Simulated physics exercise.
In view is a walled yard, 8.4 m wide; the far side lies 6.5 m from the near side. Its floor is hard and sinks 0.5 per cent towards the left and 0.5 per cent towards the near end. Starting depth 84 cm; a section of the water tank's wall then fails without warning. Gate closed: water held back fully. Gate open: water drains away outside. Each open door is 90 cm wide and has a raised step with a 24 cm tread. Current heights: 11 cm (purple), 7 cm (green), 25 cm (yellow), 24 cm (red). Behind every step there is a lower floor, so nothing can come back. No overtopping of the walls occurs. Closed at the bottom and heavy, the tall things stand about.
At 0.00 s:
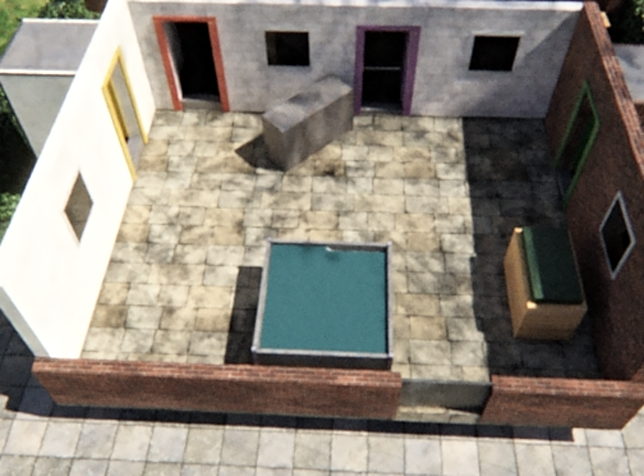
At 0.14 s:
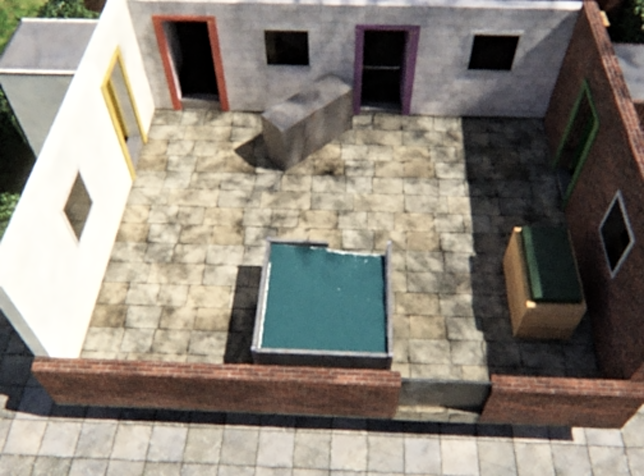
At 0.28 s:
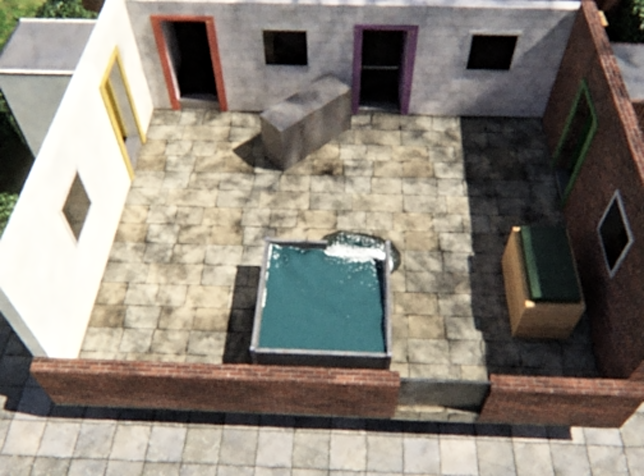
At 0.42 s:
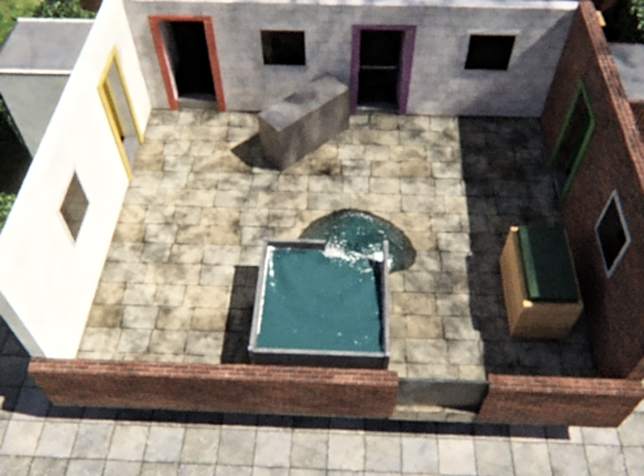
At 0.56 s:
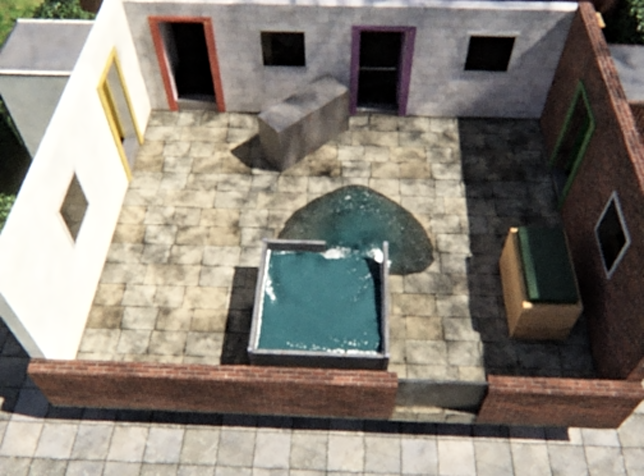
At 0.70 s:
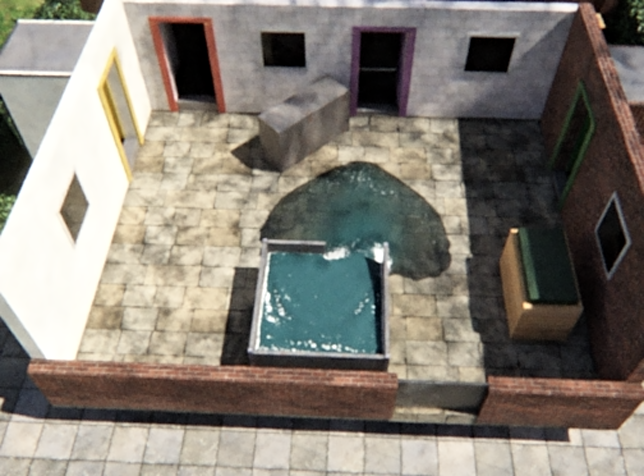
In a walled yard paved with stone, a square water tank stands full and still near the front brick wall. A gap opens on its far side and water pours out, foaming over the edge. The dark, glistening pool spreads across the paving behind the tank, widening toward the grey block and purple door.
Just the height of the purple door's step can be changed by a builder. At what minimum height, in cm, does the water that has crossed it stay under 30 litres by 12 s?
From about 27 cm.
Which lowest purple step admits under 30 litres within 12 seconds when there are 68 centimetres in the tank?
Then a height close to 20 cm.
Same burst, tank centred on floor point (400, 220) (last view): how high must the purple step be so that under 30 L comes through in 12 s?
A minimum of about 30 cm.
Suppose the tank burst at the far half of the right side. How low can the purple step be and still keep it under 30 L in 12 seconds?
It should stand roughly 11.5 cm high.
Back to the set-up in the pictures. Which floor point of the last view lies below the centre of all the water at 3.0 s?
At about (363, 232).
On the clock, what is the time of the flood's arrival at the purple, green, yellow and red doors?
The purple door at 1.1 s, the green door at 2.2 s, the yellow door at 3.2 s, the red door at 2.4 s.
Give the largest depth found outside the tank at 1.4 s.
Up to some 46 centimetres, I'd say.
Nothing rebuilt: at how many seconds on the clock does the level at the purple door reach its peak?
Roughly at 2.8 s.
After 1.4 s water covers 30 % of the floor, deepest (46 cm) near (355, 272); 4 cm at the purple door, 6 litres in over its 11 cm step.
After 3.0 s water covers 45 % of the floor, deepest (32 cm) near (519, 124); 25 cm at the purple door, 195 litres in over its 11 cm step.
After 12.0 s water covers 95 % of the floor, deepest (12 cm) near (480, 401); 7 cm at the purple door, 311 litres in over its 11 cm step.
At the purple door as built, the water arrived by 1.1 s and peaked near 25 cm at 2.8 s.
With a step of 24.5 cm, 48 litres would have come in within the 12 s; with 33.5 cm, 6 litres. So under 30 litres takes about 27 cm.
